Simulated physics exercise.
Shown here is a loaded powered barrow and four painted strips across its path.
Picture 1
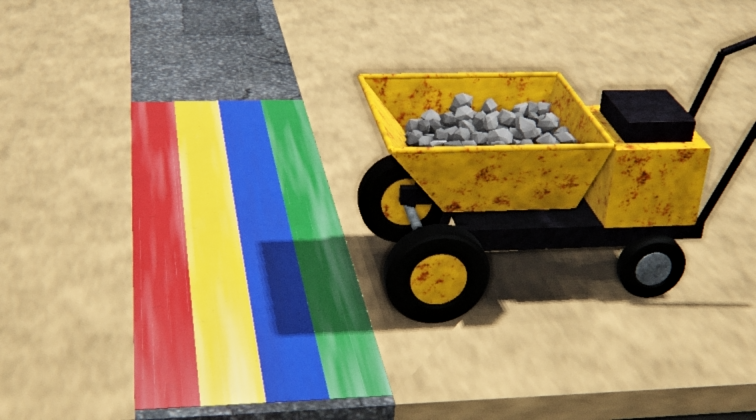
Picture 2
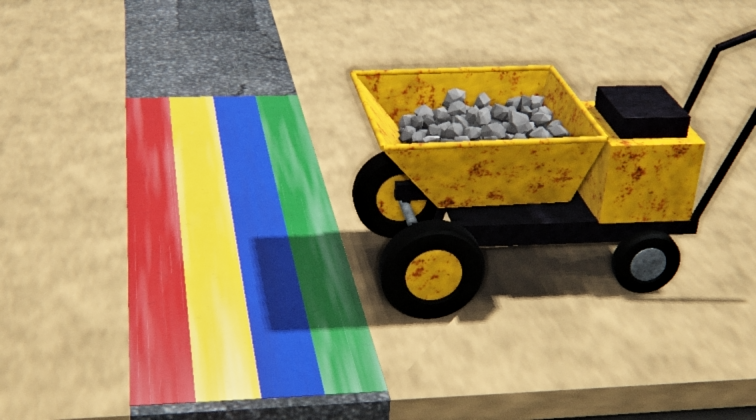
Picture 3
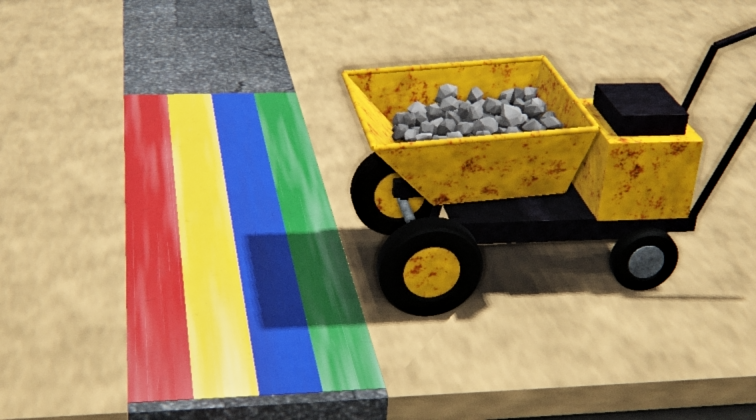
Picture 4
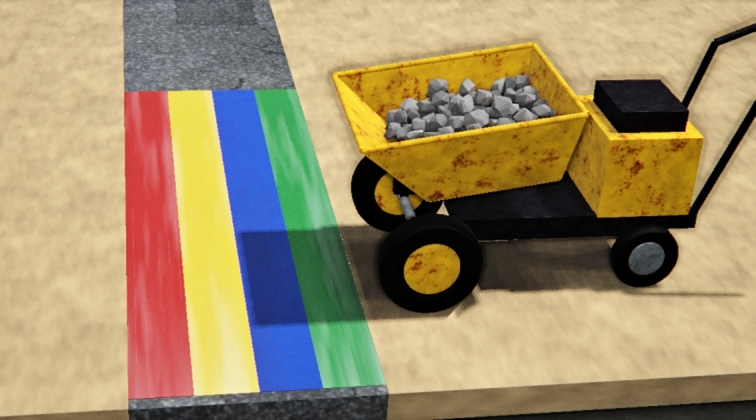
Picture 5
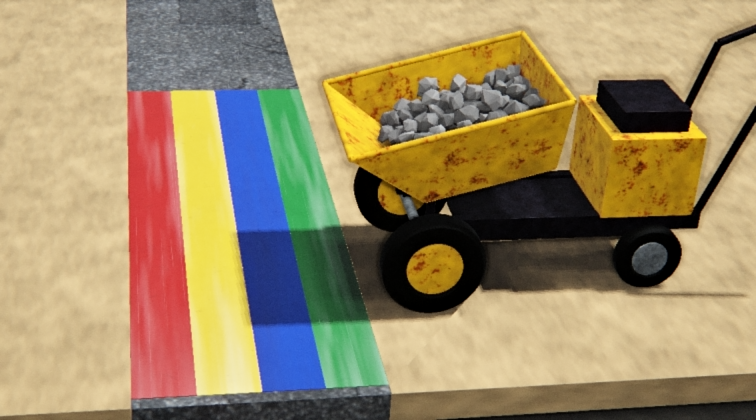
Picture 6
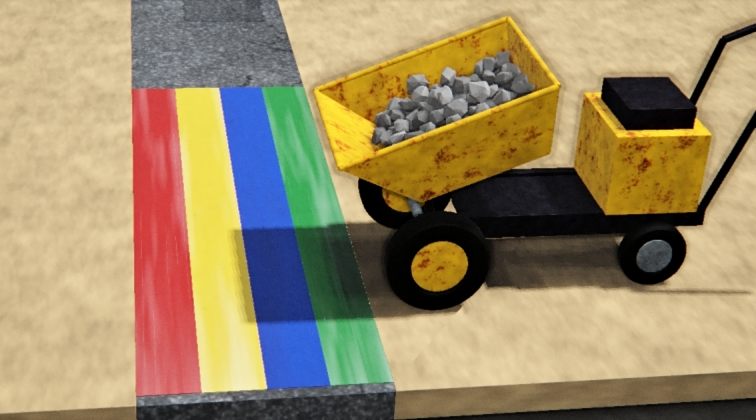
The video shows a rusty yellow powered barrow loaded with grey broken stones beside red, yellow, blue and green strips. Its skip gradually tilts toward the left, the rear rising and the lip lowering, while the stones stay inside.
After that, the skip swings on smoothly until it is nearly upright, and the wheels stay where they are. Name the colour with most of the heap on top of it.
Yellow.
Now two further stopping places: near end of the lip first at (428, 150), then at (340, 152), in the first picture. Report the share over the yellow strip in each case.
Roughly 20 percent the first time, roughly 30 percent the second.
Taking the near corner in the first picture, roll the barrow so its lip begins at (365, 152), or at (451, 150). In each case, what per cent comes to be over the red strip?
The first stop gives 30 per cent; the second gives 0 per cent.
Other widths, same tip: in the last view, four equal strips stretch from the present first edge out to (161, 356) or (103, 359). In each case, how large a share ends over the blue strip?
In order, 10 % and 30 %.
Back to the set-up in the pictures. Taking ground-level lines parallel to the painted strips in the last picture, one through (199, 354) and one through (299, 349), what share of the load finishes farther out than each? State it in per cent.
About 20 % and 80 %.
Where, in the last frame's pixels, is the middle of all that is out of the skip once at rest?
Near (223, 263).
Shortly afterwards, skip tipped steeply; the whole lot in the skip.
Next, skip tipped right over; the bulk in the skip; a little over the blue strip; a little over the yellow strip.
Some moments later, skip tipped right over; near a quarter in the skip; near a quarter over the blue strip; near a third over the yellow strip; near a quarter over the red strip; a little off the paint.
In the end, skip tipped right over; near a quarter in the skip; none at all over the green strip; near a quarter over the blue strip; near a third over the yellow strip; near a quarter over the red strip; a little off the paint.
